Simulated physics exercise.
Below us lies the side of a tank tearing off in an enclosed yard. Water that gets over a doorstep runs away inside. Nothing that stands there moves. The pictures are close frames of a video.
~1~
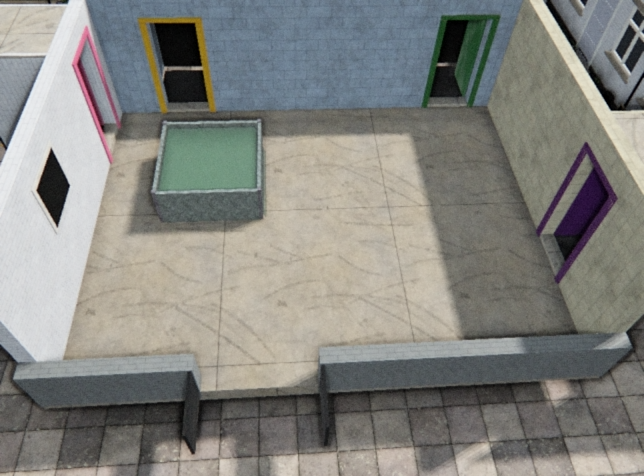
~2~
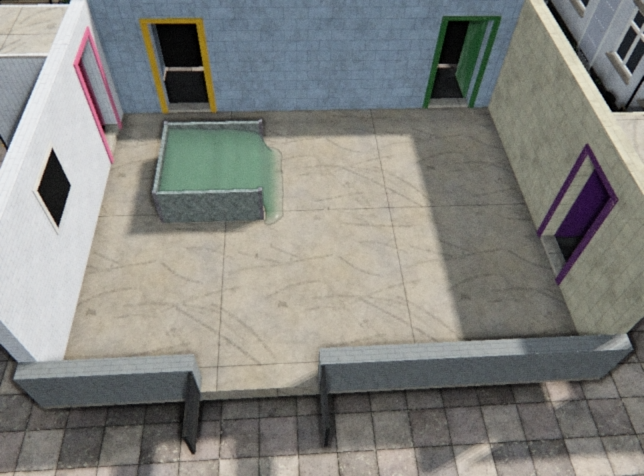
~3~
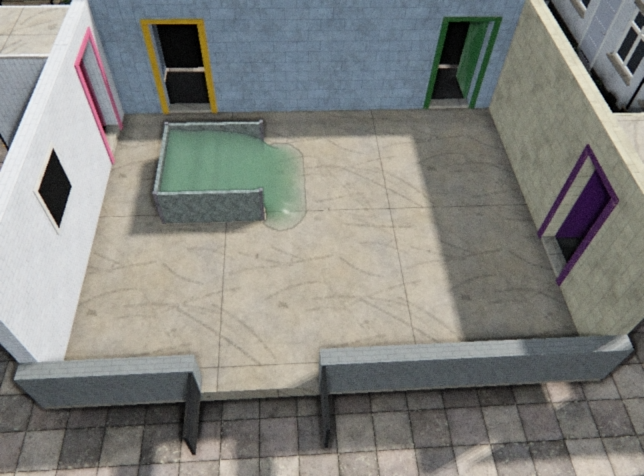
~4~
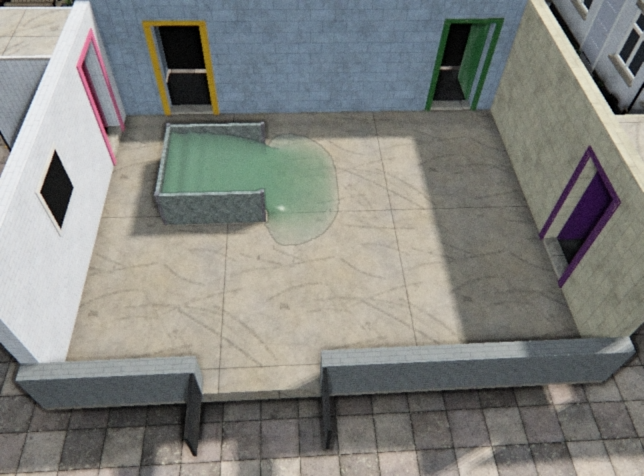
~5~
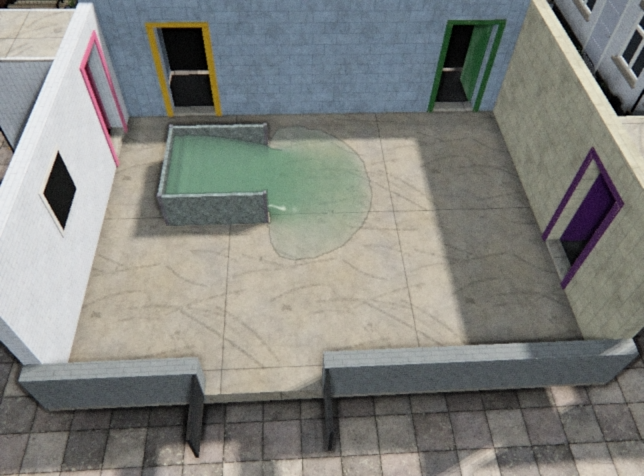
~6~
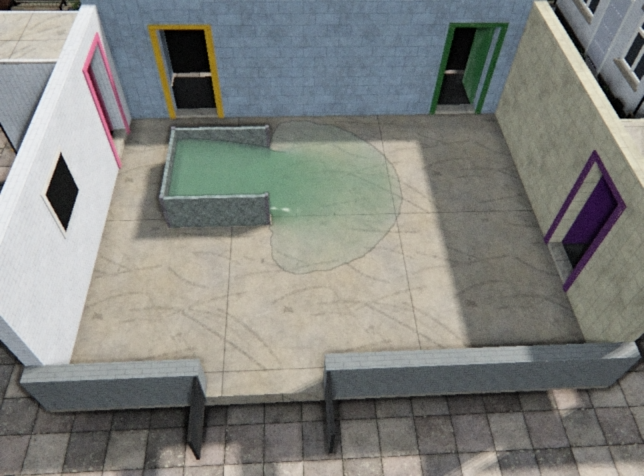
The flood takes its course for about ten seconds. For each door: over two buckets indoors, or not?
The yellow door admits no more than that; the purple door lets in a lot; the green door lets in a lot; the pink door admits no more than that.
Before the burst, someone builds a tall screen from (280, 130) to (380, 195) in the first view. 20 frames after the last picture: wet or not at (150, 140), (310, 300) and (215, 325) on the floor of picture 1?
In turn: Flooded, under water, dry.
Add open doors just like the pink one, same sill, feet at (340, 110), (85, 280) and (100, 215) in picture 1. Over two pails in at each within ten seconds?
As listed: Holds, stays under, is under.
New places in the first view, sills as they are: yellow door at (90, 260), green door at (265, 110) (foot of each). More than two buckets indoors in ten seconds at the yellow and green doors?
One by one: The yellow one holds, the green one is under.
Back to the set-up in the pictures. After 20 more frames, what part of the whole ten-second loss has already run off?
Near 35 in a hundred.
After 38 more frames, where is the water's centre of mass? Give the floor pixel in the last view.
Close to (420, 218).
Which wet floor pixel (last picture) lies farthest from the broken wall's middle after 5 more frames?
Near (509, 166).
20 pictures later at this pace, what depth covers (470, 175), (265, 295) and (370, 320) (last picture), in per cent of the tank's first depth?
Roughly 8, 0 and 2 per cent, in turn.
A moment on, water covers 40 % of the floor; the yellow door not reached, the purple door not reached, the green door not reached, the pink door not reached.
Next, water covers 50 % of the floor; the yellow door not reached, the purple door wet at the sill, nothing in, the green door wet at the sill, nothing in, the pink door not reached.
Then, water covers 55 % of the floor; the yellow door not reached, the purple door over two buckets in, the green door over two buckets in, the pink door not reached.
Later, water covers 55 % of the floor; the yellow door not reached, the purple door over two buckets in, the green door far over two buckets in, the pink door not reached.
In the end, water covers 95 % of the floor; the yellow door wet at the sill, nothing in, the purple door over two buckets in, the green door far over two buckets in, the pink door not reached.
